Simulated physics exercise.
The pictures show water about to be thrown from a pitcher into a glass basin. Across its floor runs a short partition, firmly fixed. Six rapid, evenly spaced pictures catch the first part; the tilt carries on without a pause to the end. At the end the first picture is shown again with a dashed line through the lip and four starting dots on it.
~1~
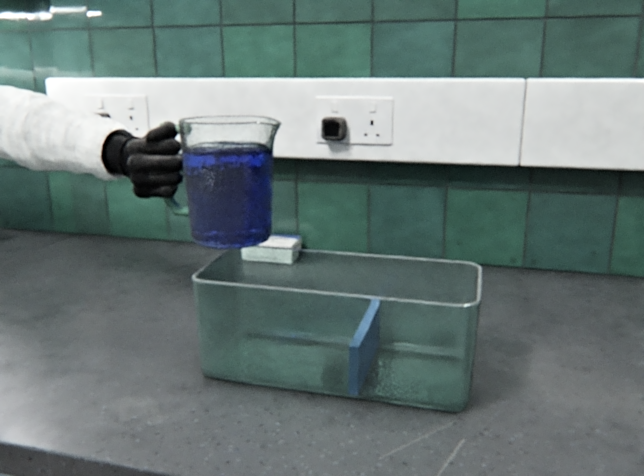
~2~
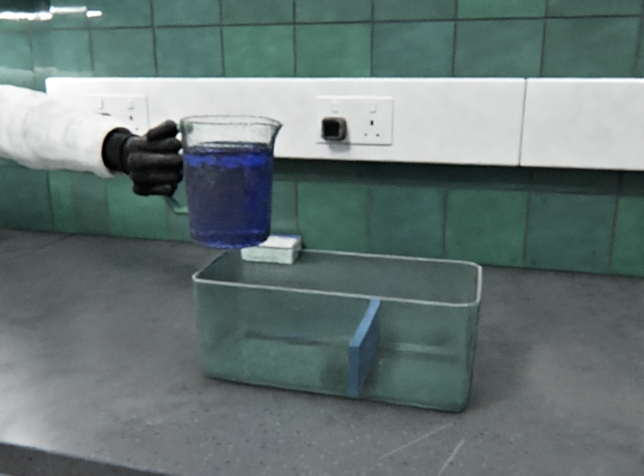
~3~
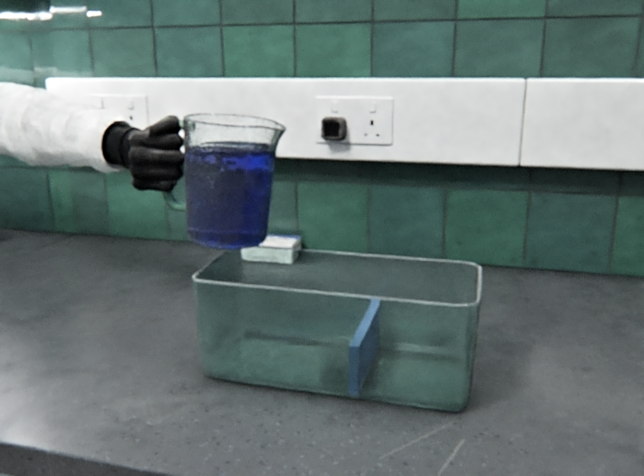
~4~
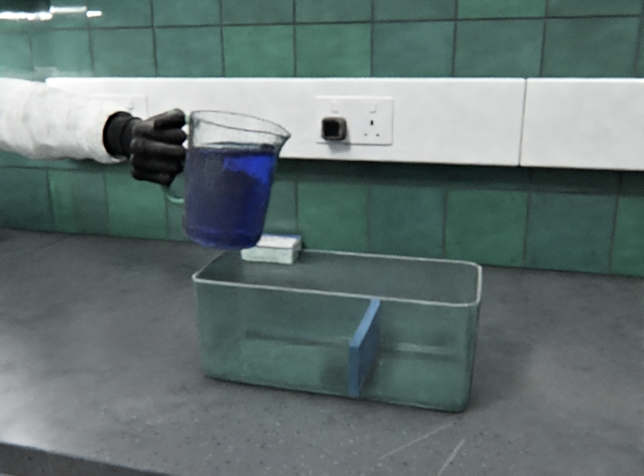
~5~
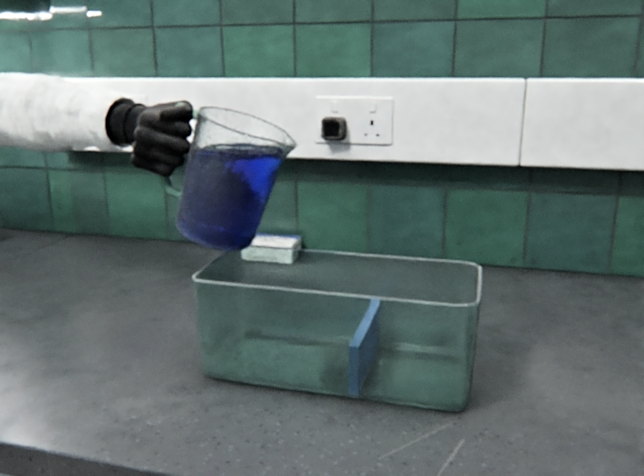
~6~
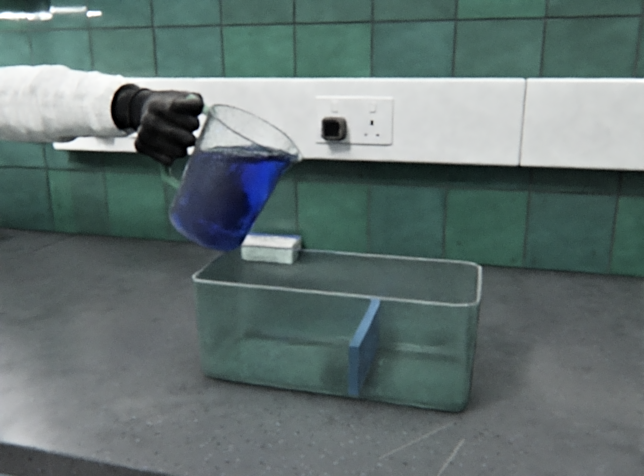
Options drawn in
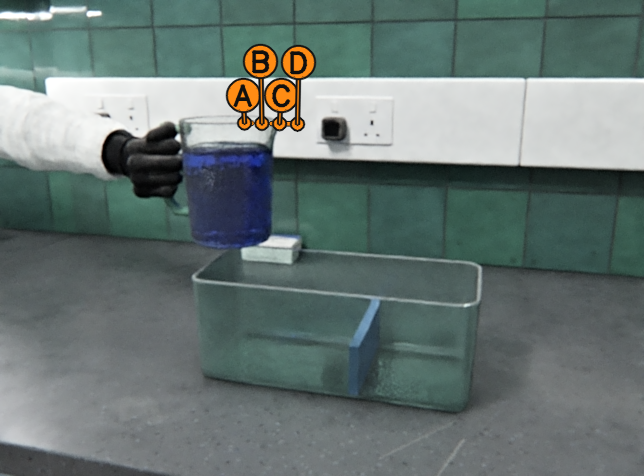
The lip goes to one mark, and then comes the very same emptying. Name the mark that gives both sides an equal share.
The answer is place D.
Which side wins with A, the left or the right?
More ends on the left.
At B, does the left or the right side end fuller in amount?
The left one.
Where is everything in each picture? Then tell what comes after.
The first frame shows upright, lip at (279, 123); basin from (203, 372) to (469, 408); top of the wall at (366, 321); nothing has left yet.
The second frame shows upright, lip at (280, 125); nothing has left yet.
The third frame shows tipped about 5°, lip at (284, 129); nothing has left yet.
The fourth frame shows tipped about 11°, lip at (289, 136); nothing has left yet.
The fifth frame shows tipped about 19°, lip at (295, 146); nothing has left yet.
The sixth frame shows tipped about 29°, lip at (300, 158); nothing has left yet.
In orange, A at (244, 123); B at (261, 123); C at (279, 123); D at (297, 124).
With A, about 96 % ends left of the wall and 3 % right of it.
With B, about 98 % ends left of the wall and 2 % right of it.
With C, about 91 % ends left of the wall and 8 % right of it.
With D, about 53 % ends left of the wall and 47 % right of it.
